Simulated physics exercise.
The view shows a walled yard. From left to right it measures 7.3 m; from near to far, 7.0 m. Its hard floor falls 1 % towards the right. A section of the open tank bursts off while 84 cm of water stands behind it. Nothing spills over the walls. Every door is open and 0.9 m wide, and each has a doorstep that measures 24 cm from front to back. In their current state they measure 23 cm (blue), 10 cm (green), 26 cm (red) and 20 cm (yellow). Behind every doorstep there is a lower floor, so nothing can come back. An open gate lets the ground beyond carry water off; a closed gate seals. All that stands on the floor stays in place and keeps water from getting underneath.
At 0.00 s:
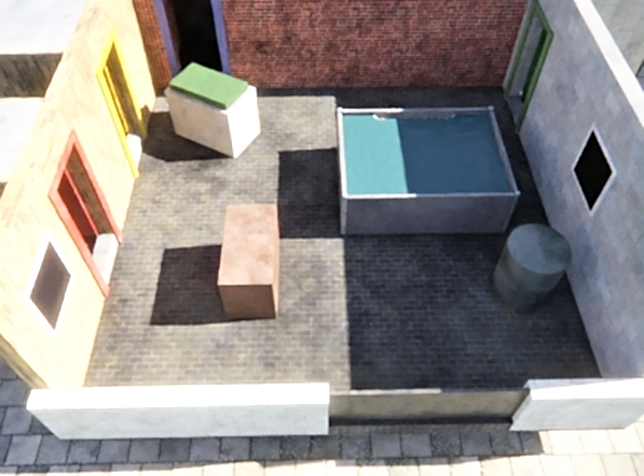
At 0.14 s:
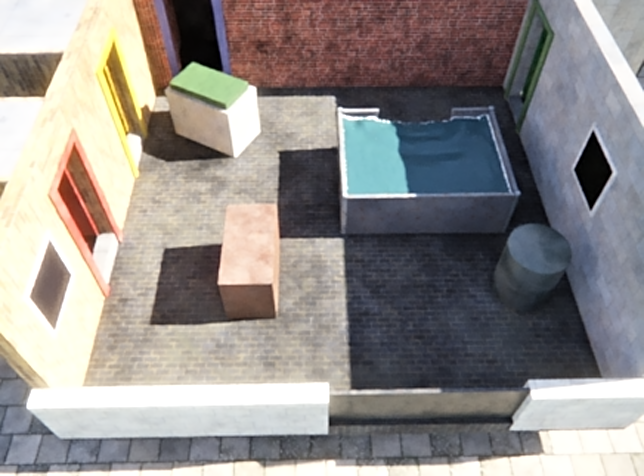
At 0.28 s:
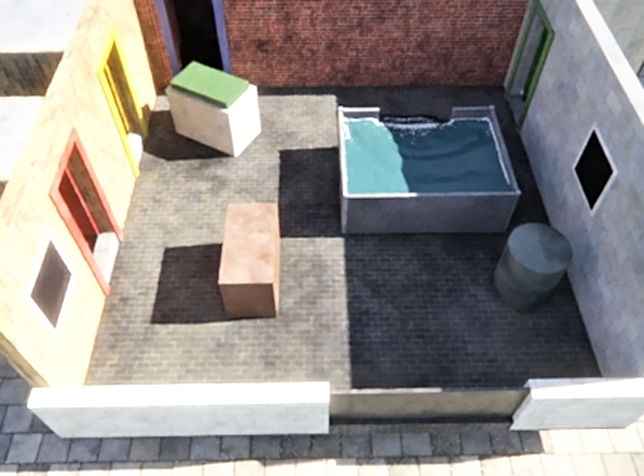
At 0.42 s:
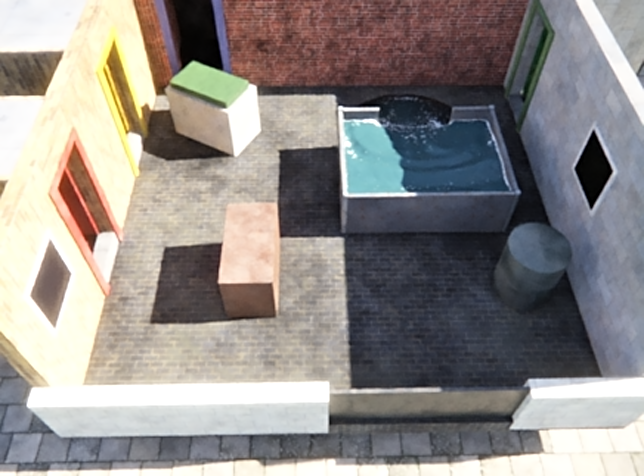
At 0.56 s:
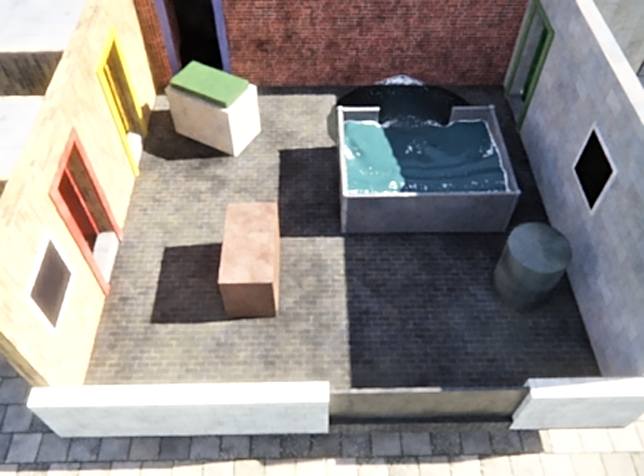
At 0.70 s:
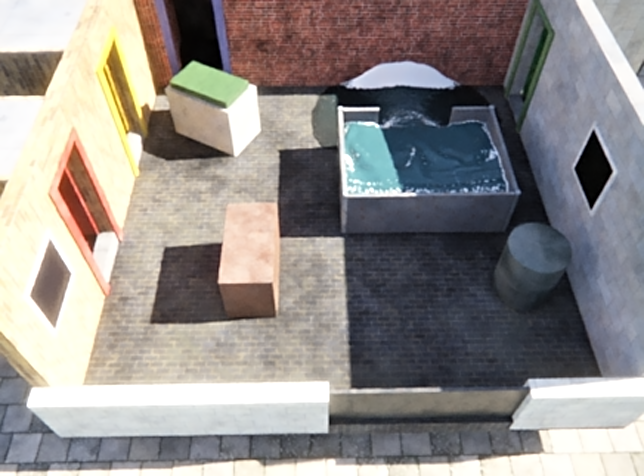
Water pours through a gap in the tank's far side and spreads along the brick wall.
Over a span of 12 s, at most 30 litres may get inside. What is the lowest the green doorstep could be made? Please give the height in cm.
Around 32 cm high.
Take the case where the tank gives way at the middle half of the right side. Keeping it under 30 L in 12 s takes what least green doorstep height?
A minimum of about 15 cm.
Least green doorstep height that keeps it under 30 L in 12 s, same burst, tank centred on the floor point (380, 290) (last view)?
That setup calls for roughly 23 cm.
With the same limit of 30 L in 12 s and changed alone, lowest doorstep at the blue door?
At blue, roughly 18 cm.
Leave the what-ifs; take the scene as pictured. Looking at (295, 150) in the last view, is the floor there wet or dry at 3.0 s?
At that moment it's submerged.
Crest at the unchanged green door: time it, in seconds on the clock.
Peak time: Around 2.4 s.
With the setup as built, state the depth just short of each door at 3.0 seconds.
At the blue door the depth is 18 cm, at green 29 cm, at red 0 cm and at yellow 3 cm.
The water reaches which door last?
Red.
After 1.4 s water covers 15 % of the floor, deepest (64 cm) near (501, 90); 13 cm at the green door, 0 litres in over its 10 cm doorstep.
After 3.0 s water covers 35 % of the floor, deepest (41 cm) near (157, 91); 29 cm at the green door, 174 litres in over its 10 cm doorstep.
After 12.0 s water covers 100 % of the floor, deepest (16 cm) near (589, 355); 10 cm at the green door, 492 litres in over its 10 cm doorstep.
At the green door as built, the water arrived by 0.9 s and peaked near 31 cm at 2.4 s.
With a doorstep of 27.5 cm, 61 litres would have come in within the 12 s; with 37.5 cm, 12 litres. So under 30 litres takes about 32 cm.
